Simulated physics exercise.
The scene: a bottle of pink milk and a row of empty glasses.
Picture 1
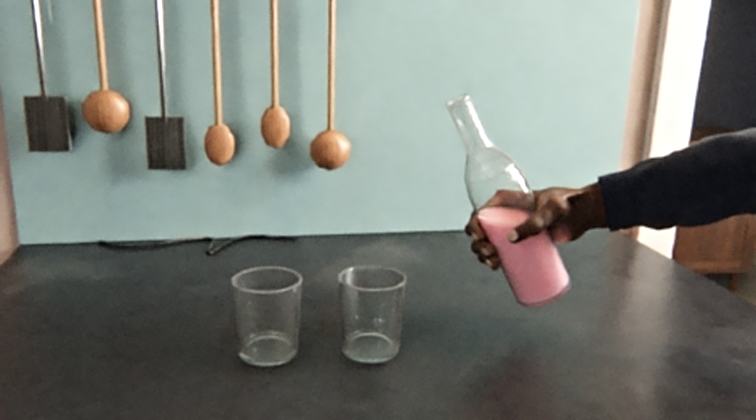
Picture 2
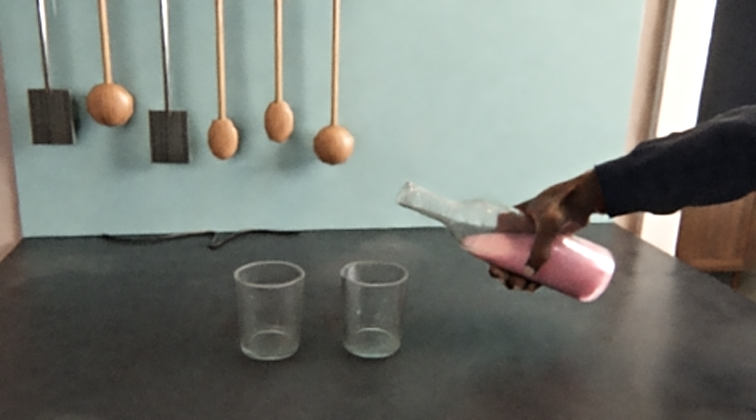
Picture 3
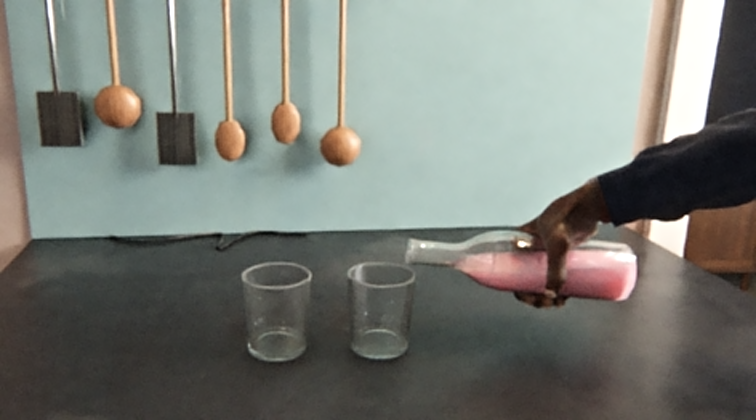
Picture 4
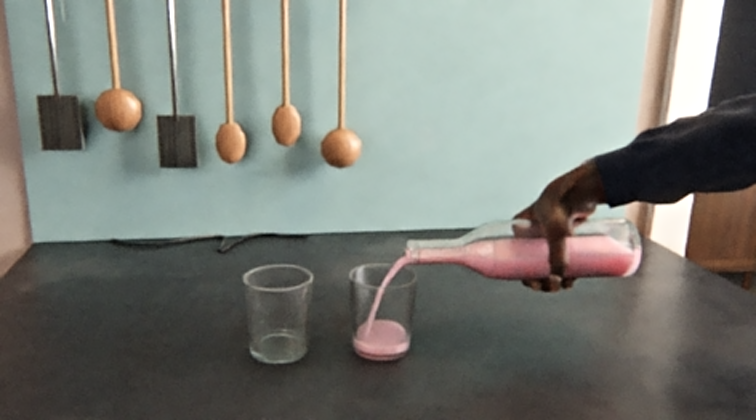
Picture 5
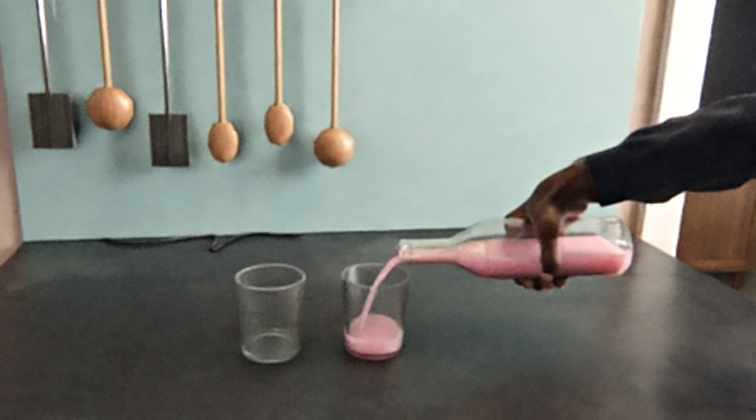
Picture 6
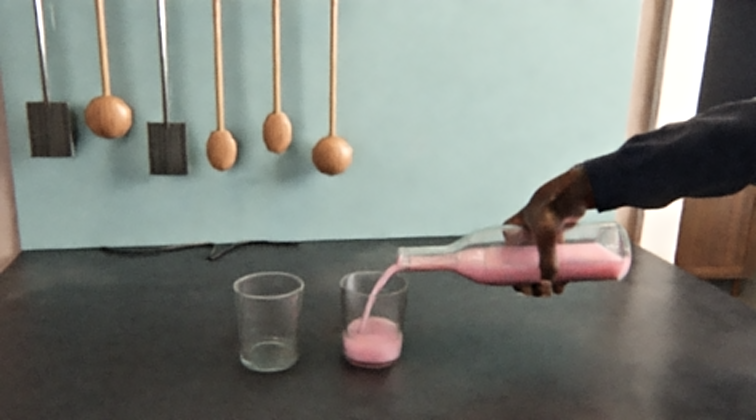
The video shows a hand tilting a glass bottle of pink milk on its side above a dark countertop, beside two empty glasses, then pouring a thin pink stream into the glass on the right while the left one stays empty.
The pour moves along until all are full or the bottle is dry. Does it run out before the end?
The pink milk falls short.
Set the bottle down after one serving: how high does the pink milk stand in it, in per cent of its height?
About 10 per cent.
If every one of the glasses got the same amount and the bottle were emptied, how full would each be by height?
Roughly 65 per cent.
Soon after, the first is about half full.
Later, the first is done and the bottle has about a third of its load.
In the end, the bottle is empty with one filled and the next at about half of a serving.
